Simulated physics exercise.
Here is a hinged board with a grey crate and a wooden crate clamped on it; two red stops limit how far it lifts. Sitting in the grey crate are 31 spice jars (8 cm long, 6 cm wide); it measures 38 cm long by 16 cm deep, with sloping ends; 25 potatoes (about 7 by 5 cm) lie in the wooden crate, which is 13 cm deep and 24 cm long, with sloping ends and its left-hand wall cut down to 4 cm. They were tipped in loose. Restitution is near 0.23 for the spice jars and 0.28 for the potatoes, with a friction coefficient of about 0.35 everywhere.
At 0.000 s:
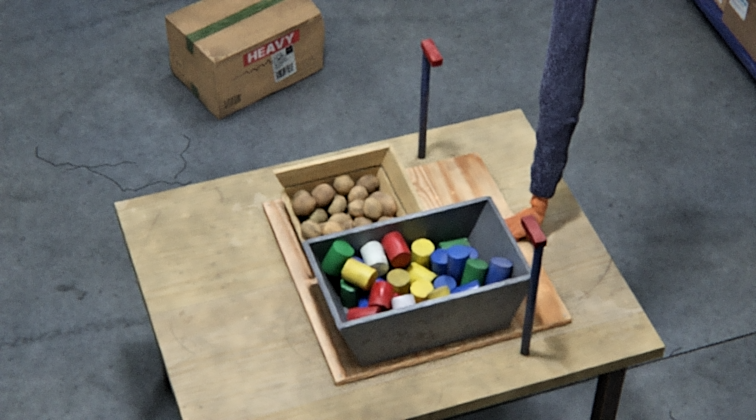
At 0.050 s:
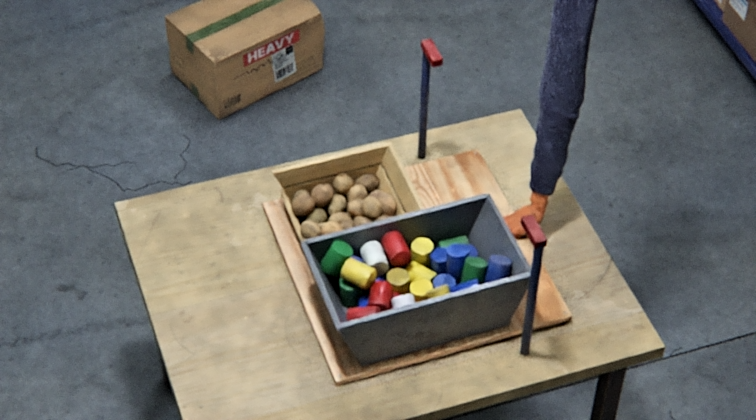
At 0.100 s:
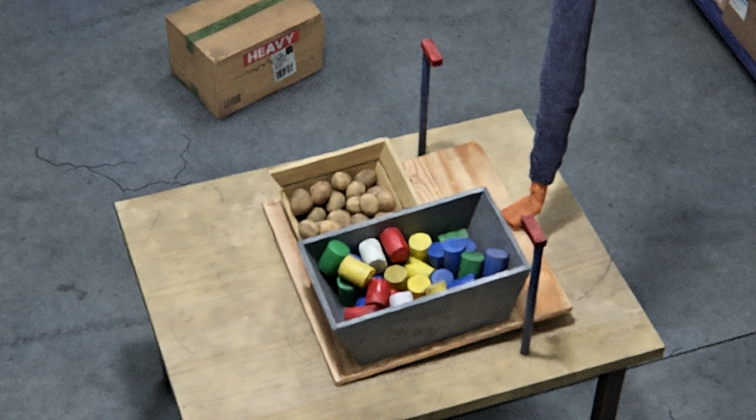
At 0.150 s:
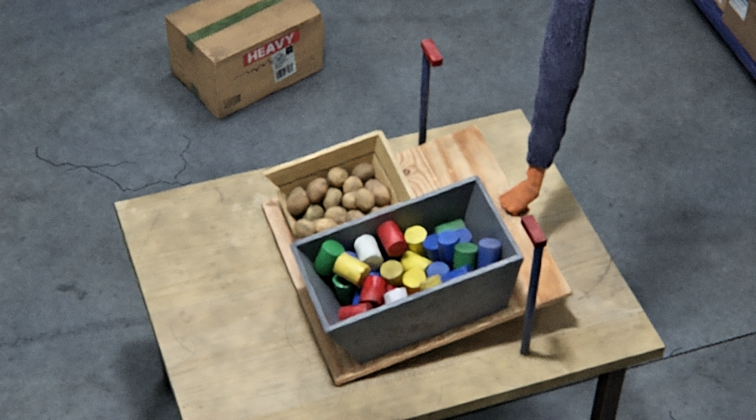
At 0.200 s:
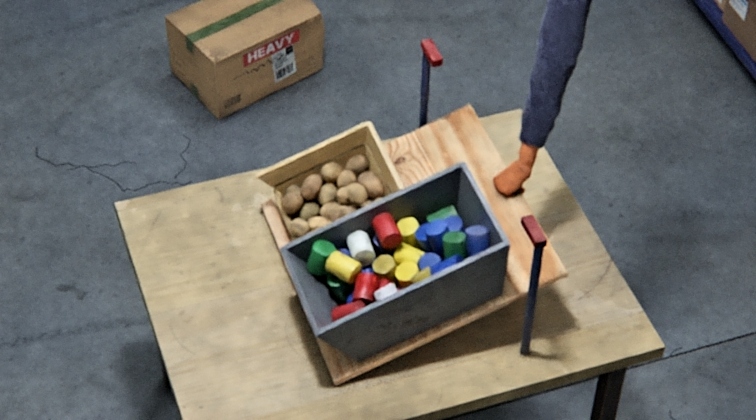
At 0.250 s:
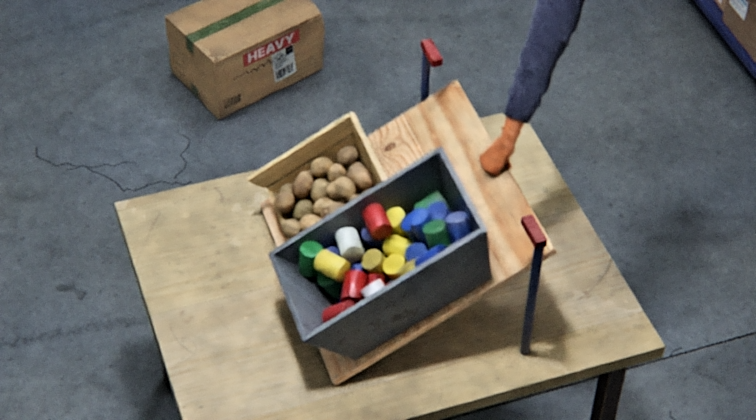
In this clip, a gloved hand raises the right side of a hinged board on a table, steadily tilting it leftward along with a grey crate of colourful cylindrical jars and a wooden crate of brown, rounded objects.
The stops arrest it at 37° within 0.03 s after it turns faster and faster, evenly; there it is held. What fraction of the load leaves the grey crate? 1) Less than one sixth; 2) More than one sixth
More than one sixth.
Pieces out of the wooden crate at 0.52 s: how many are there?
Wooden crate - close to 6.
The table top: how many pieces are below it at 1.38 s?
Roughly 12.
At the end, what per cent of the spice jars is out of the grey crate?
Close to 40 in a hundred of them.
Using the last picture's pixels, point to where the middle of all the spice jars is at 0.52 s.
I'd put it close to (328, 274).
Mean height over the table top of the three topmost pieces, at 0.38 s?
Roughly 42 centimetres.
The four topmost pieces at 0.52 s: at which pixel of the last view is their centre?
Looks like somewhere near (320, 244).
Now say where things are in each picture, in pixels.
In the first frame (places track the rim corner closest to us here, unless another is named), grey crate (343, 325); wooden crate (by its farthest rim corner) (389, 145); tipped 0°; all still inside.
In the second frame, grey crate (341, 325); wooden crate (388, 144); tipped 1°.
In the third frame, grey crate (337, 326); wooden crate (384, 139); tipped 4°.
In the fourth frame, grey crate (330, 328); wooden crate (378, 132); tipped 10°.
In the fifth frame, grey crate (319, 331); wooden crate (367, 123); tipped 18°.
In the sixth frame, grey crate (306, 337); tipped 28°; all still inside.
After 0.28 s, the board meets the red stops.
After 0.38 s, tilt 37°; the grey crate has all 31 and the wooden crate has all 25.
After 0.52 s, tilt 37°; the grey crate has all 31 and the wooden crate is down by 6 of 25.
After 0.78 s, tilt 37°; the grey crate is down by 11 of 31 and the wooden crate is down by 14 of 25.
When it is over (at 1.38 s), the grey crate is down by 12 of 31 and the wooden crate is down by 14 of 25. Asked share, 12 of 31, 39 per cent.
